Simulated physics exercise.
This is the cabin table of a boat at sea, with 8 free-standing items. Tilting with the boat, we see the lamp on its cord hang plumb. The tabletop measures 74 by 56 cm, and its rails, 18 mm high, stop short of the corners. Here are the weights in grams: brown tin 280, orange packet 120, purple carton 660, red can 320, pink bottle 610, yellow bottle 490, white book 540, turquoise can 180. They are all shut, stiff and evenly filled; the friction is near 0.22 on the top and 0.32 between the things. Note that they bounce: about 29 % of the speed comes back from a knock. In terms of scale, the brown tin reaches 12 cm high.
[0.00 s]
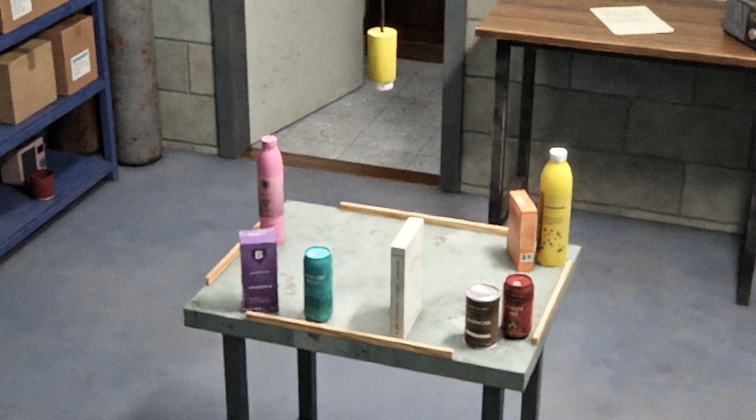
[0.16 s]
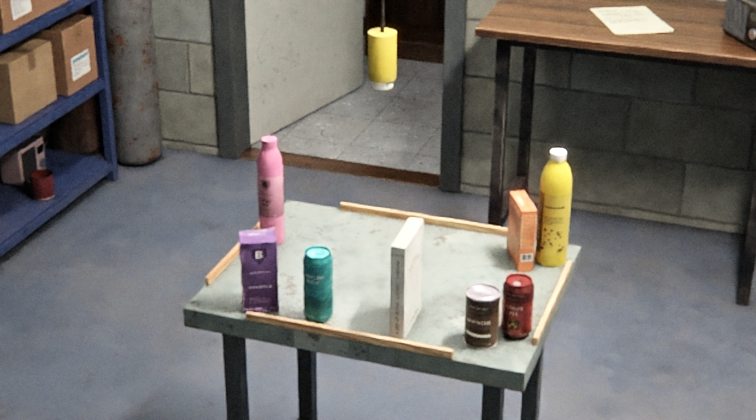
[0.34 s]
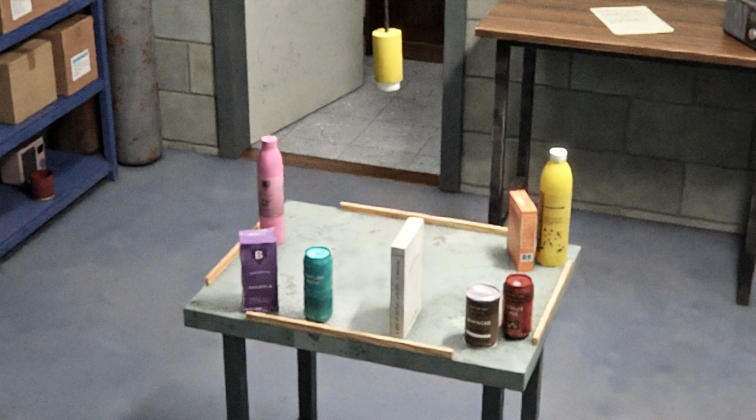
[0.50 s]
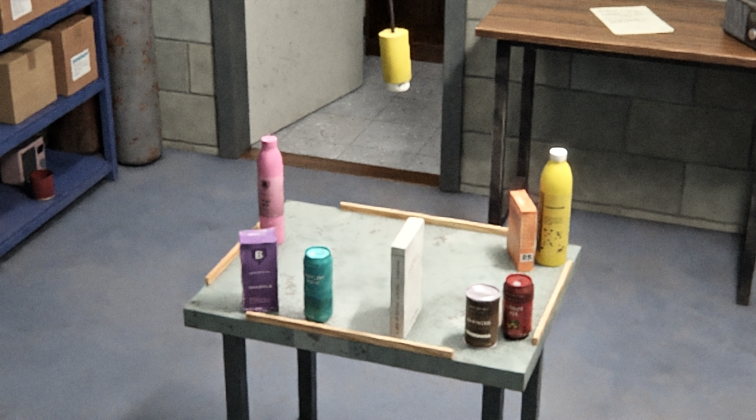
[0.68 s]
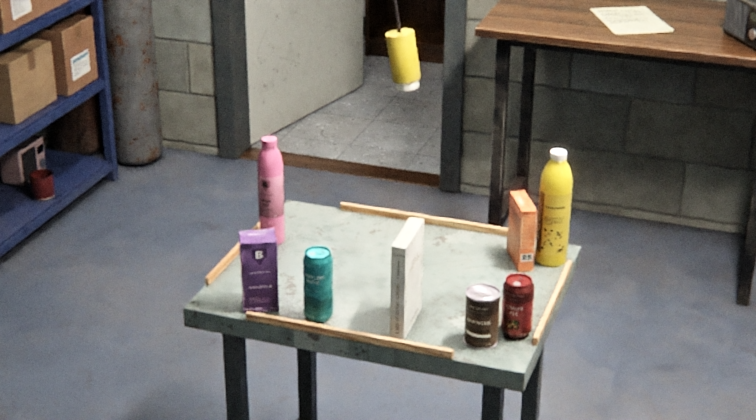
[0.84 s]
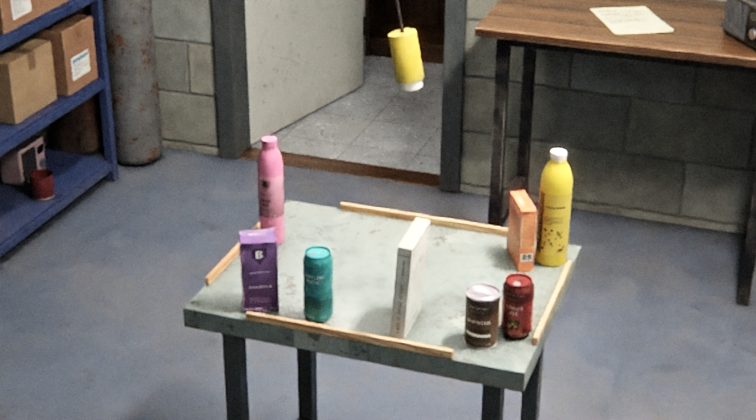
A table holds upright items as a hanging yellow lamp swings right and a white book tilts slightly.
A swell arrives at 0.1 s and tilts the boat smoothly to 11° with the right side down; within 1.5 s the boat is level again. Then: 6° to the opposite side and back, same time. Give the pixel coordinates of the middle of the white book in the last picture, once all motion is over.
Its middle lies at about (447, 323).
By 1.14 s, boat heeled 7°, right side down; white book rocked 46° off its seat near (450, 293); brown tin 2 cm from its spot.
By 1.34 s, boat heeled 3°, right side down; white book rocked 53° off its seat near (458, 300); brown tin 9 cm from its spot.
By 1.84 s, boat heeled 1°, left side down; white book on its side near (449, 320); brown tin 10 cm from its spot.
When it is over (3.6 s), lying over on the table, white book; not toppled but over 5 cm from the start, brown tin; the other 6 within 5 cm of the start. End places, in pixels of the last picture, white book near (447, 323).
